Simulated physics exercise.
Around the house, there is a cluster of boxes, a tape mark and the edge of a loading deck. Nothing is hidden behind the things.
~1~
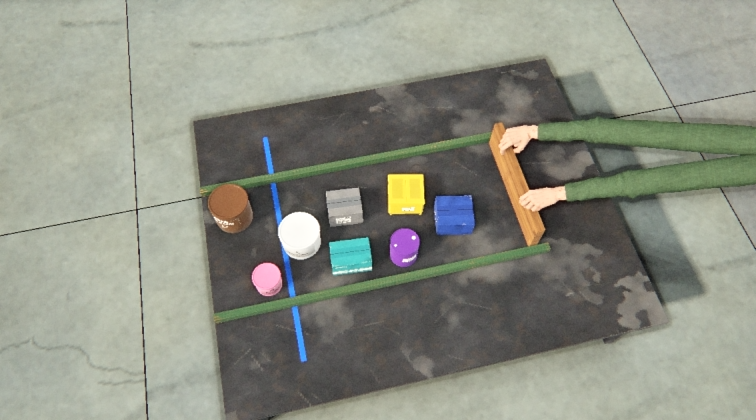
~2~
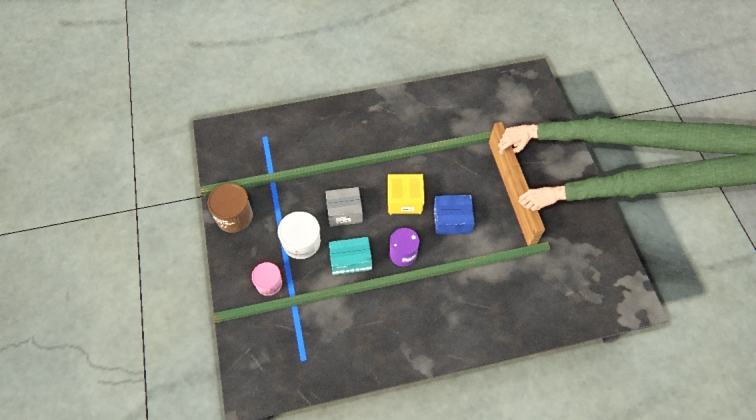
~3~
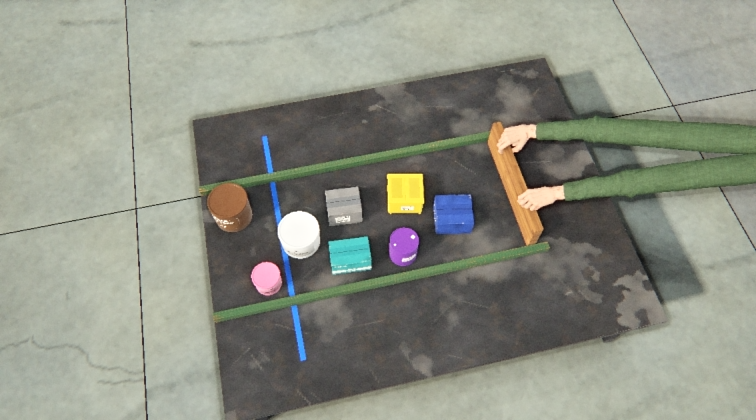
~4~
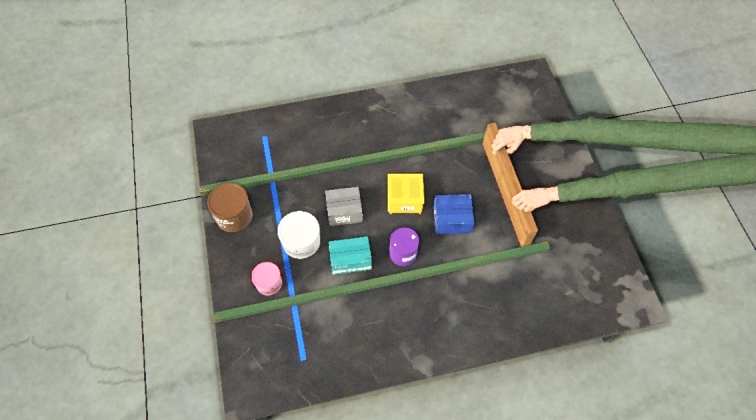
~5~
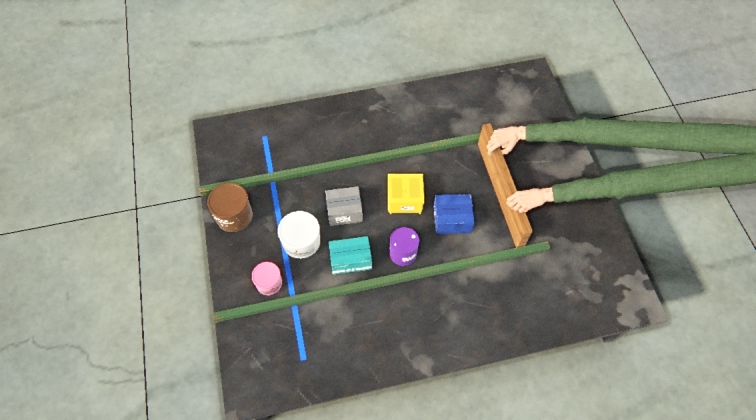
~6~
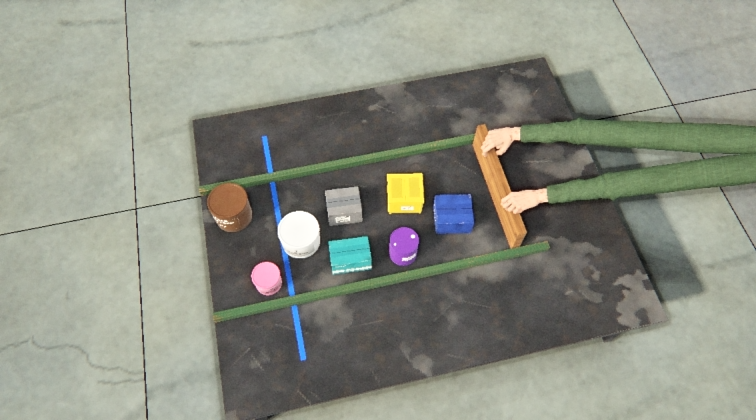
Green-sleeved arms sliding a wooden plank slightly left between two green rails, the colourful boxes and pails near a blue line staying still.
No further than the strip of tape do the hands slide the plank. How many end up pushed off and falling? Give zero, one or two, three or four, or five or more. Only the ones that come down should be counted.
I reckon the ones pushed off reach one but not past two.
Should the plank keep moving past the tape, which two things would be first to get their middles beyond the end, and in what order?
Pink pail, then white pail.
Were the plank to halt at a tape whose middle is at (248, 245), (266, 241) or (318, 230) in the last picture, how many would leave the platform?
Per try in turn: 4, 2, 0.
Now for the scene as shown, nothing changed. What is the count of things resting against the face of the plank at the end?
Well, it touches 3.
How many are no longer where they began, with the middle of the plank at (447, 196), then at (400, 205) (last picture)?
The count is 2 at the first point and 4 at the second.
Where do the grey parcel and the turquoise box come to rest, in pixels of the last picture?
The grey parcel comes to rest close to (241, 236), while the turquoise box rests close to (233, 290).
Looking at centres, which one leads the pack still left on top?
That one's the white pail.
Early on, none off yet; brown pail at rest near (231, 208); pink pail at rest near (267, 279); white pail at rest near (300, 235).
A while later, none off yet; brown pail at rest near (231, 208); pink pail at rest near (267, 279); white pail travelled a little near (279, 244).
Finally, the number that fall off is one or two; lost, pink pail.
